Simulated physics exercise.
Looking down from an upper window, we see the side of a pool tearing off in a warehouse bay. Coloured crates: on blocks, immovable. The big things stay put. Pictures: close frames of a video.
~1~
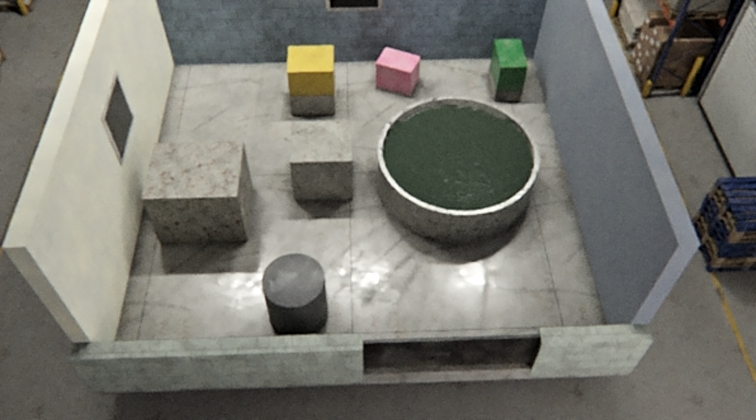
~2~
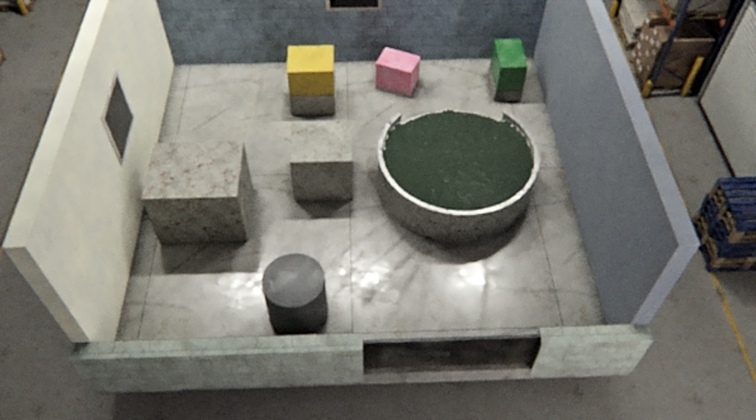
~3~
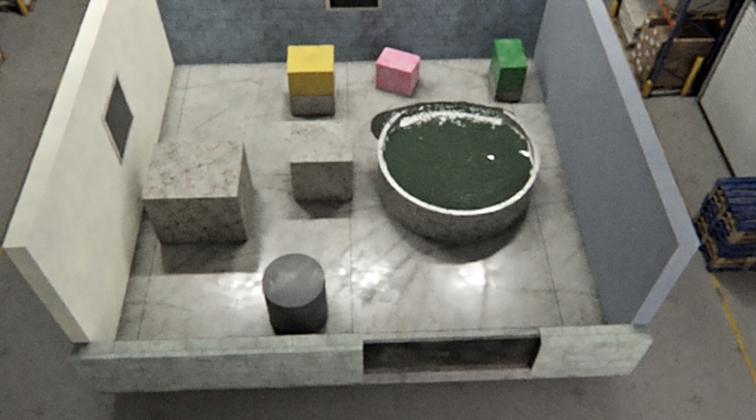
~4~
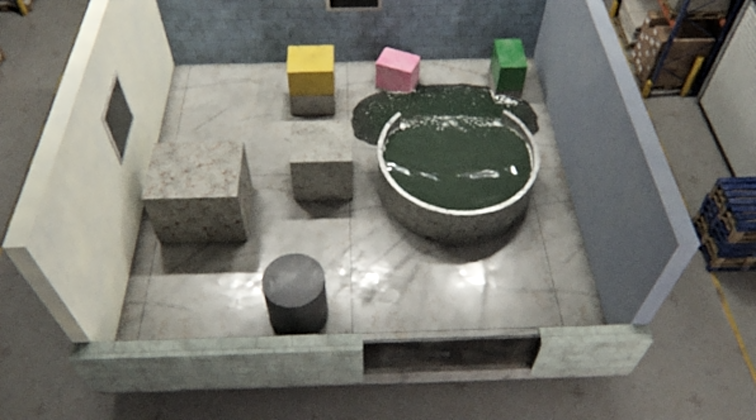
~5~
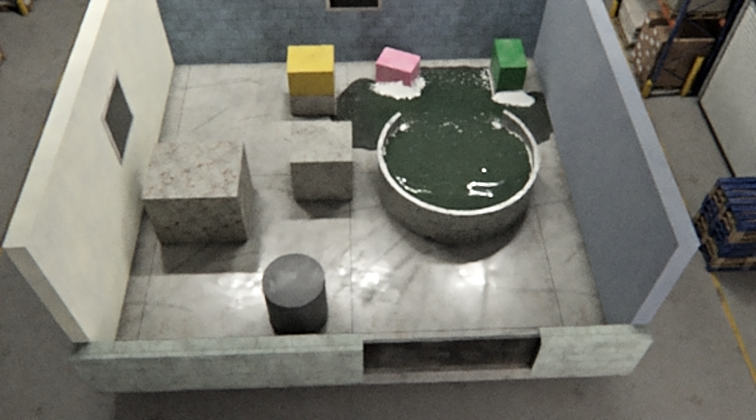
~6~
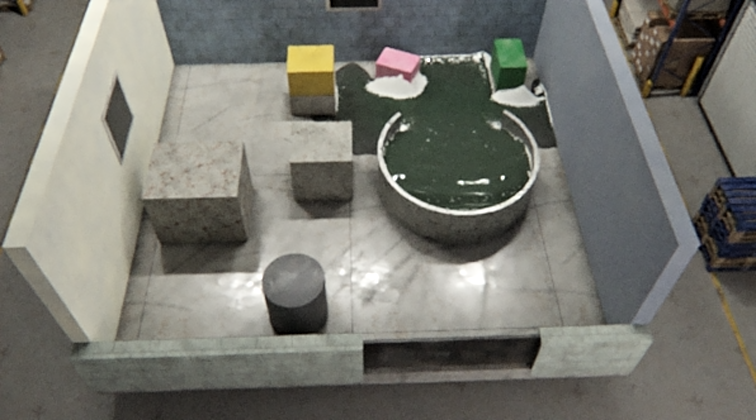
Dark green water pouring from a gap in the round tank's far side, spreading across the floor around pink and green crates.
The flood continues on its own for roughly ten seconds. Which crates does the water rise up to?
In order: The yellow crate has no water on it afterwards; the pink crate has water on it afterwards; the green crate has water on it afterwards.
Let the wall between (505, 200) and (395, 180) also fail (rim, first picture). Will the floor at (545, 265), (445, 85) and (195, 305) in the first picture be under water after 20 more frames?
Order as asked: Swamped, untouched, swamped.
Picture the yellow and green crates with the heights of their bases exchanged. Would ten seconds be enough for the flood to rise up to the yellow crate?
With the swap, the yellow crate is flooded.
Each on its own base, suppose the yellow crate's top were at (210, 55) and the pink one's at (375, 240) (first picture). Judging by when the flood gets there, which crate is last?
Last: The pink crate.
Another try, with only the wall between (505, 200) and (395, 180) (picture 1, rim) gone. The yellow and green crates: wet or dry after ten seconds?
Note: Yellow crate is left dry; green crate is left dry.
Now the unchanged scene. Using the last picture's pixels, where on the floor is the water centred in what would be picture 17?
Around pixel (440, 125) of the last picture.
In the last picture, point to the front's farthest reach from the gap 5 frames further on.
The farthest wet point should be near (250, 67).
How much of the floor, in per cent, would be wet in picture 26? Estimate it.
Roughly 50 percent.
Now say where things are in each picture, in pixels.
In the first frame, still water in the round tank at (458, 154).
In the second frame, the front is at a hidden place, out from the gap on the round tank's far side.
In the third frame, water pours out on the round tank's far side and has run to a hidden place.
In the fourth frame, water pours out on the round tank's far side and has run to (531, 114).
In the fifth frame, water pours out on the round tank's far side and has run to (543, 98).
In the sixth frame, the front is at (338, 76), out from the gap on the round tank's far side.
A moment on, water covers 20 % of the floor; the yellow crate water round its plinth, the pink crate water round its plinth, the green crate water round its plinth.
Next, water covers 35 % of the floor; the yellow crate water round its plinth, the pink crate water round its plinth, the green crate water round its plinth.
Then, water covers 50 % of the floor; the yellow crate water round its plinth, the pink crate water round its plinth, the green crate water round its plinth.
Later, water covers 80 % of the floor; the yellow crate water round its plinth, the pink crate water round its plinth, the green crate water round its plinth.
In the end, water covers 100 % of the floor; the yellow crate stayed above the water, the pink crate was topped, the green crate was topped.
